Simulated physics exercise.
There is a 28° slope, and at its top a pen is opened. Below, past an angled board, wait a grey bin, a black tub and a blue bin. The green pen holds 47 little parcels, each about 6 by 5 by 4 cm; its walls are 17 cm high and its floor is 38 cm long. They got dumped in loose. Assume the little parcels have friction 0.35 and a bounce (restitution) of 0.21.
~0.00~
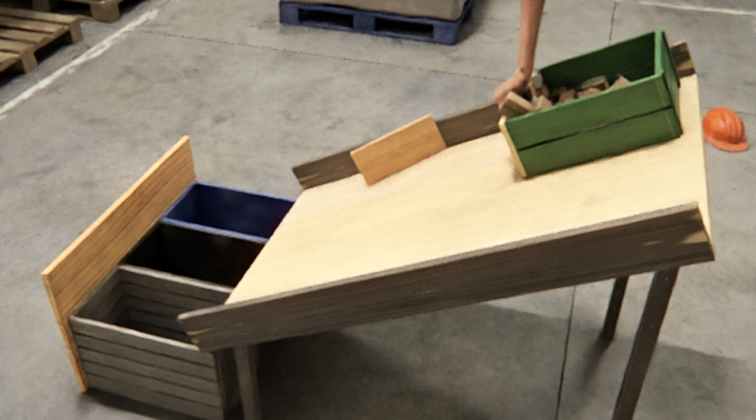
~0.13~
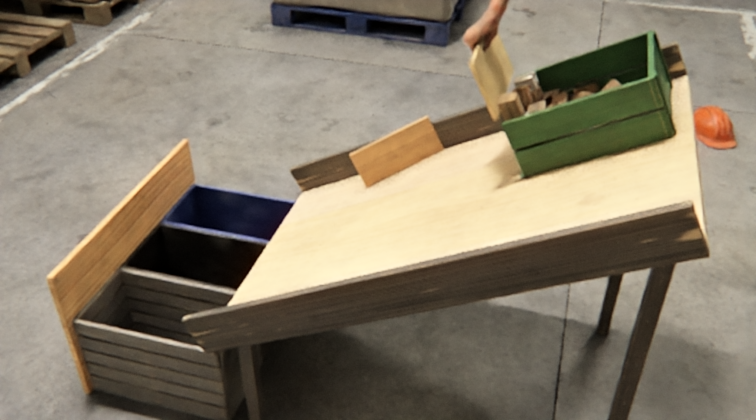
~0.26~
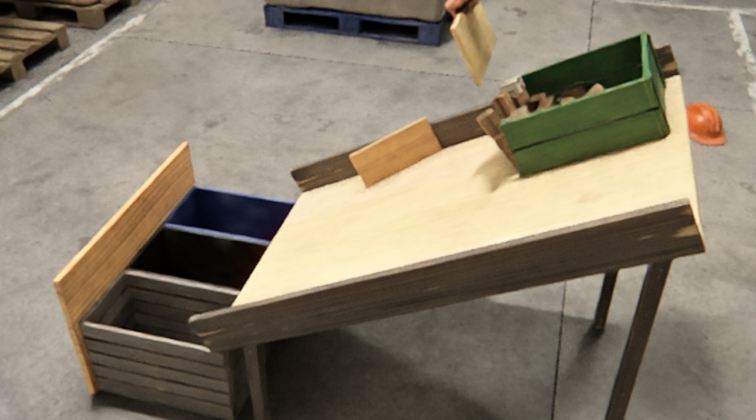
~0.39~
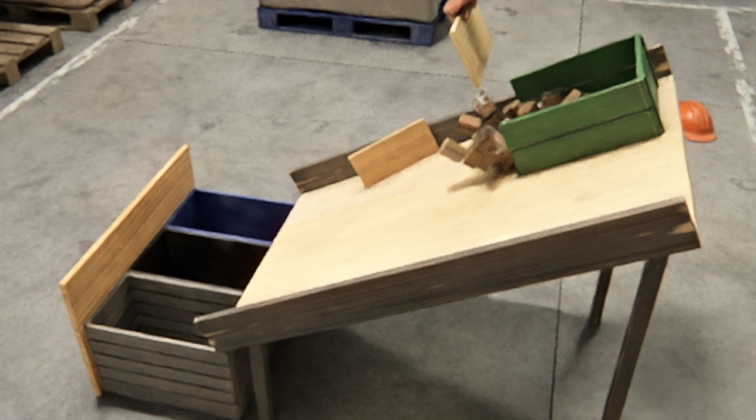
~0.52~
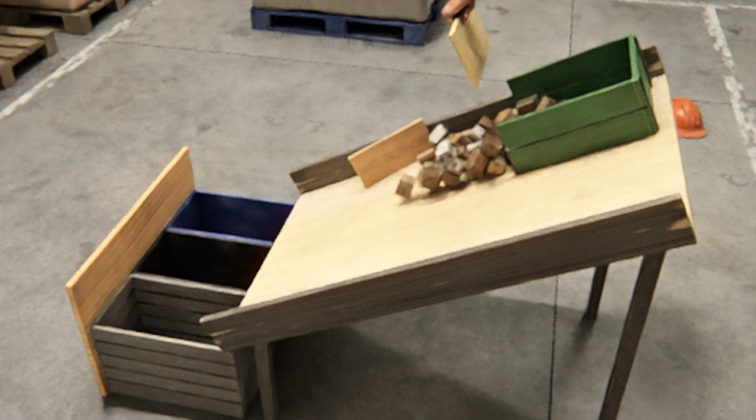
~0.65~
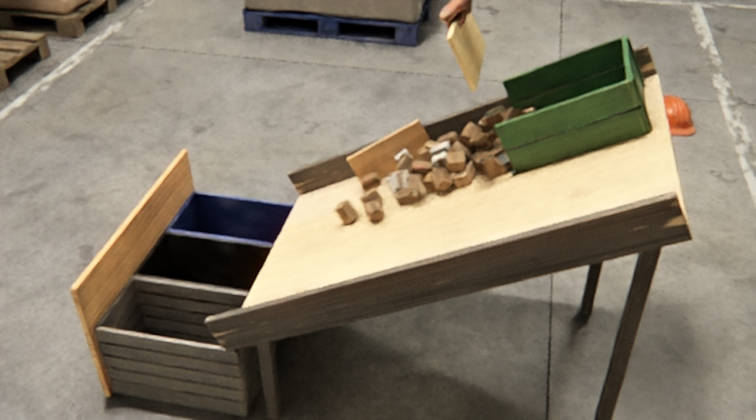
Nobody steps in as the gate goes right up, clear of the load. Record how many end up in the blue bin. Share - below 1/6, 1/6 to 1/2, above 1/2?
Fraction: One sixth to one half.
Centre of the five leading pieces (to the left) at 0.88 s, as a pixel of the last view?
At about (269, 237).
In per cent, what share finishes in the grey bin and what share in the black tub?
0 and 70 %.
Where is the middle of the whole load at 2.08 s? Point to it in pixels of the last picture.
I'd place it about (202, 300) in the last view.
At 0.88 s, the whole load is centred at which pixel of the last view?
(407, 177).
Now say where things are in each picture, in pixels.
In the first picture (each is followed by its nearest rim corner in this view; the camera moves round a little), green pen, (655, 76); blue bin, (282, 243); none out.
Green pen, (648, 78), in the second picture.
Green pen, (643, 79); 5 out, in the third picture.
Green pen, (638, 80); 17 out, in the fourth picture.
Green pen, (633, 80); 25 out, the lowest parcel at (429, 158), in the fifth picture.
Green pen, (627, 81); blue bin, (285, 246); 35 out, the lowest parcel at (346, 212), in the sixth picture.
After 0.88 s, 1 still in the green pen, 1 in the black tub, 42 on the slope and 3 in the air.
After 1.16 s, 7 in the black tub, 3 in the blue bin, 32 on the slope and 5 in the air.
After 1.57 s, 27 in the black tub, 10 in the blue bin, 6 on the slope and 4 in the air.
Final count (at 2.08 s), 32 in the black tub and 15 in the blue bin. Asked share, 15 of 47, 32 per cent.
